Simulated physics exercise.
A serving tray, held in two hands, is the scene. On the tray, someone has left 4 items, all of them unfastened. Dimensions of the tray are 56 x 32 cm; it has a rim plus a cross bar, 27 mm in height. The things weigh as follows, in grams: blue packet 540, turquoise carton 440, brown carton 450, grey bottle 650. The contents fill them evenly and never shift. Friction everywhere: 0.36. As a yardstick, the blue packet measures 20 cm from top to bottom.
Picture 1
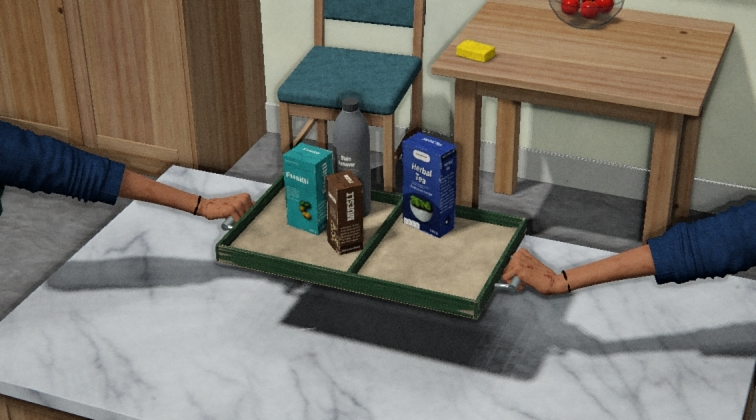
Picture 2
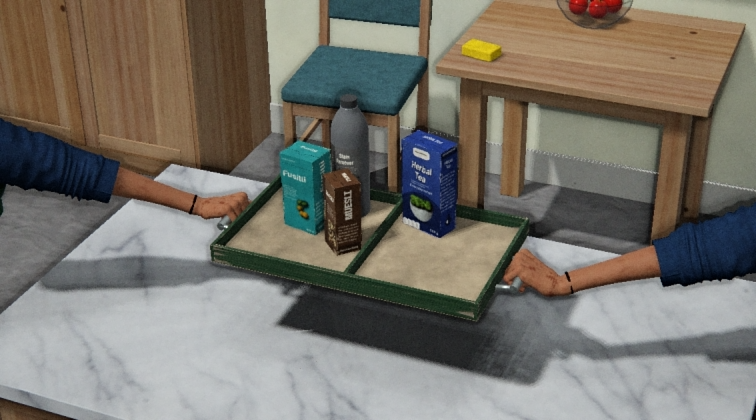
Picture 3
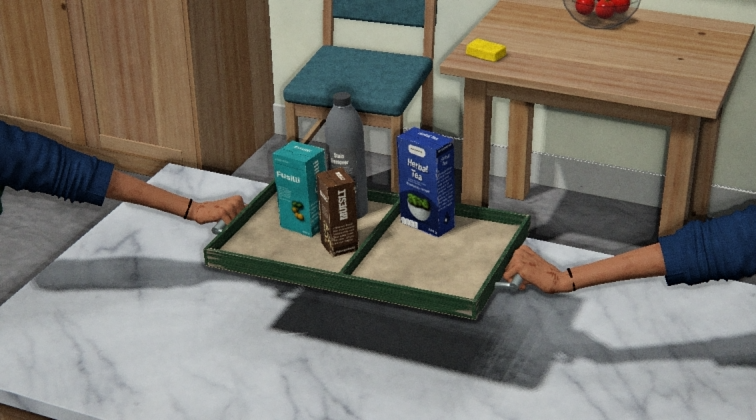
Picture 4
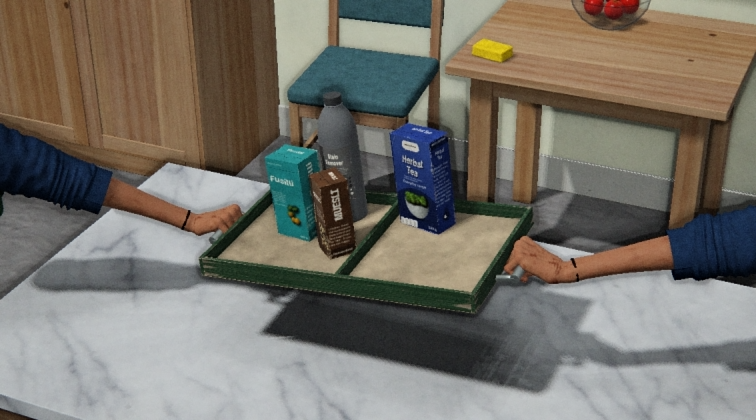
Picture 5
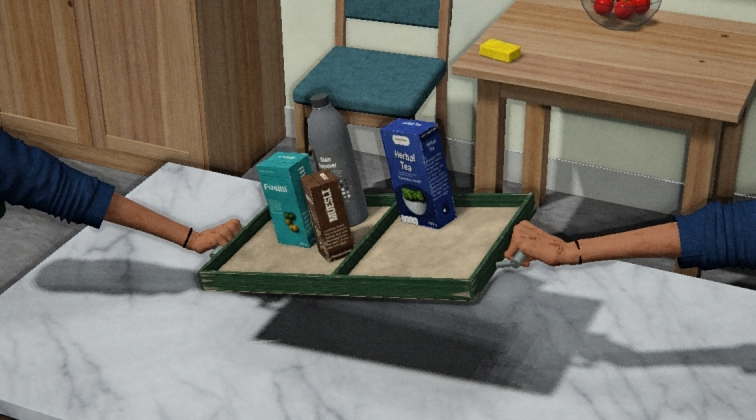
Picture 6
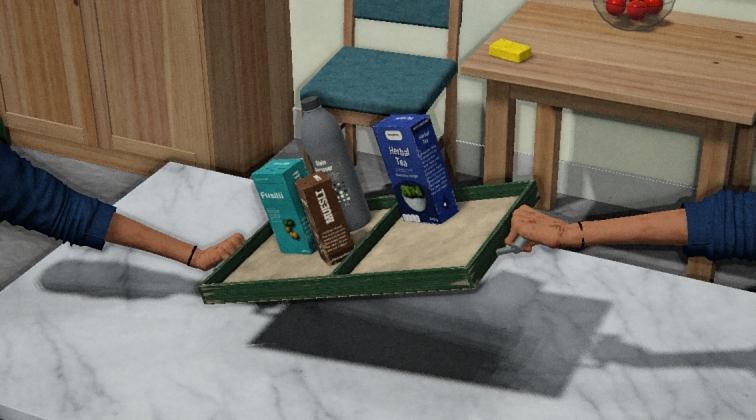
Above a marble counter, two hands held a green-rimmed tray carrying a blue packet, a turquoise carton, a brown carton and a grey bottle level, then steadily tilted it down to the left.
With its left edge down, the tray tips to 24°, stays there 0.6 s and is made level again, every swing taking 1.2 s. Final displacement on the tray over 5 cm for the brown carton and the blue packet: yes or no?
Final: Brown carton yes; blue packet no.
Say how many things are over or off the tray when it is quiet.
All told, 3.
Then, 0.60 s after the last picture, tray at 24°, left edge down; grey bottle now off the tray; brown carton slid 10 cm near (282, 229); blue packet slid 2 cm near (404, 167).
Then, 1.20 s after the last picture, tray at 23°, left edge down; turquoise carton and brown carton now off the tray; blue packet slid 2 cm near (406, 167).
Then, 1.70 s after the last picture, tray at 8°, left edge down; blue packet slid 2 cm near (420, 175).
At rest, off the tray, turquoise carton, brown carton and grey bottle; the last one in place, give or take 5 cm. In the last view, brown carton near (160, 298), blue packet near (427, 181).
